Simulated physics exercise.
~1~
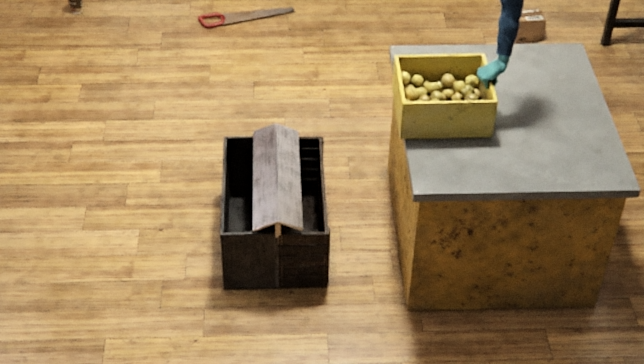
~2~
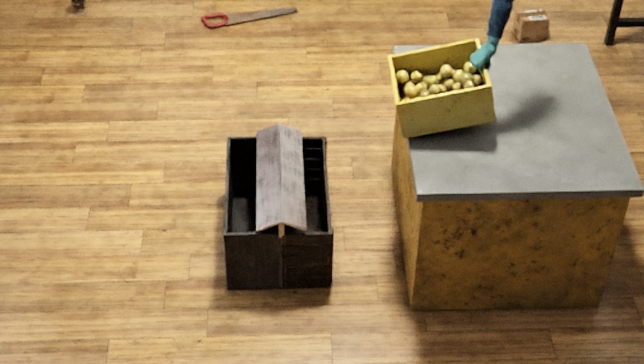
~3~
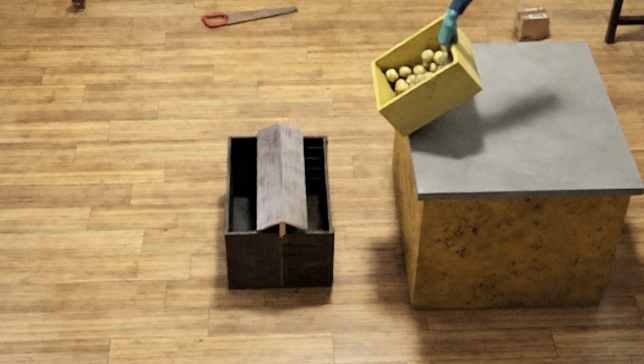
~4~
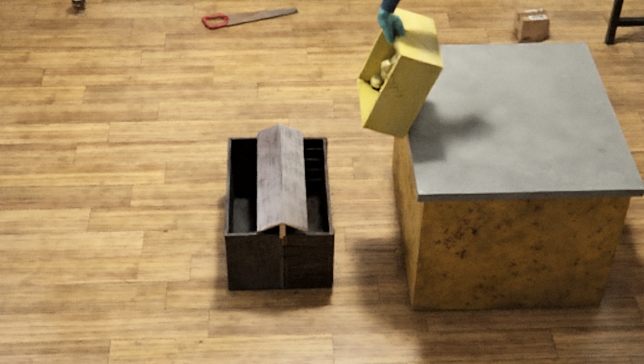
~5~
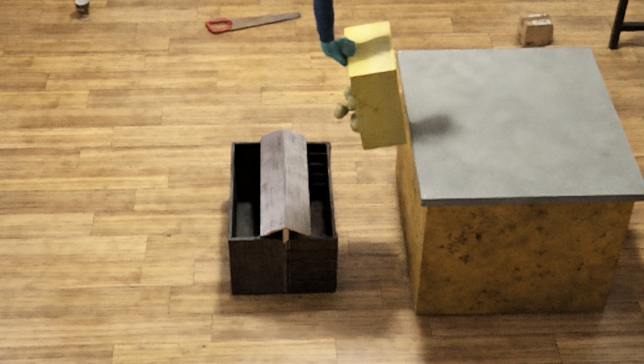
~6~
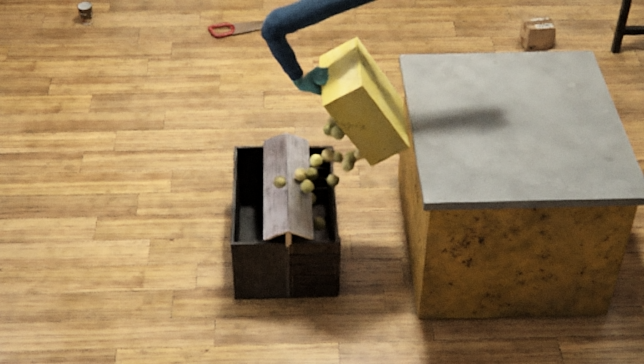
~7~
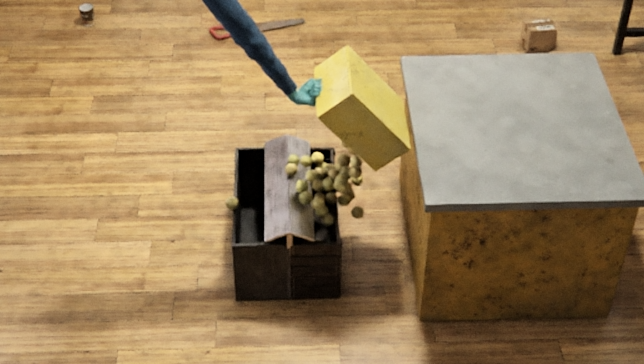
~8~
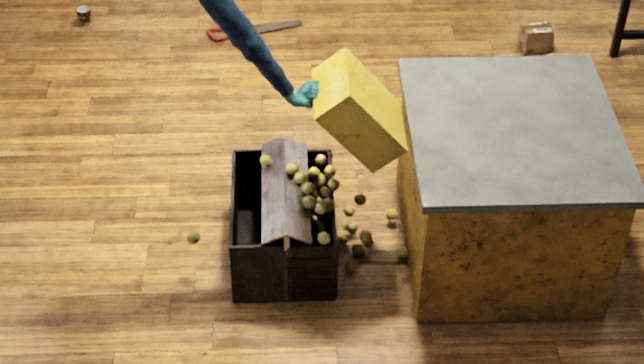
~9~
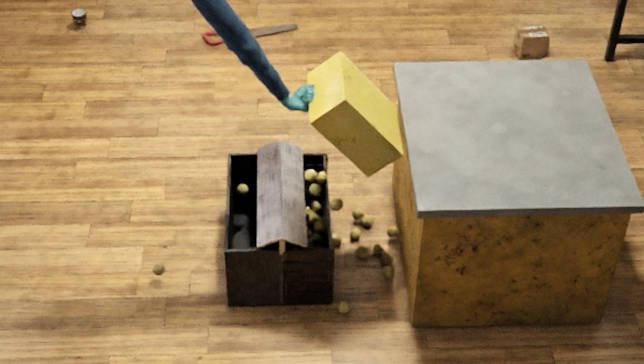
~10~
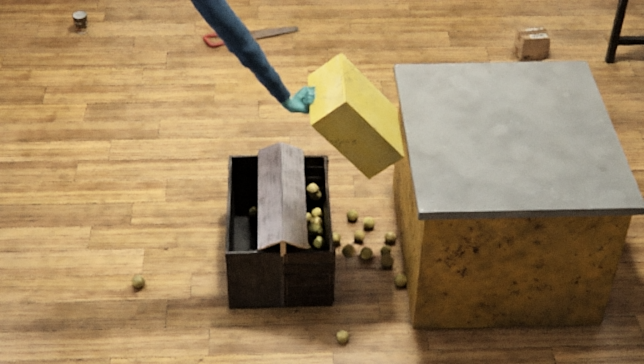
On a wooden floor beside a grey-topped bench, a gloved hand tips a yellow tote of small yellow apples leftward, spilling them over a dark, ridge-topped double container; many land in its right side, while others scatter on the floor, mostly between container and bench.
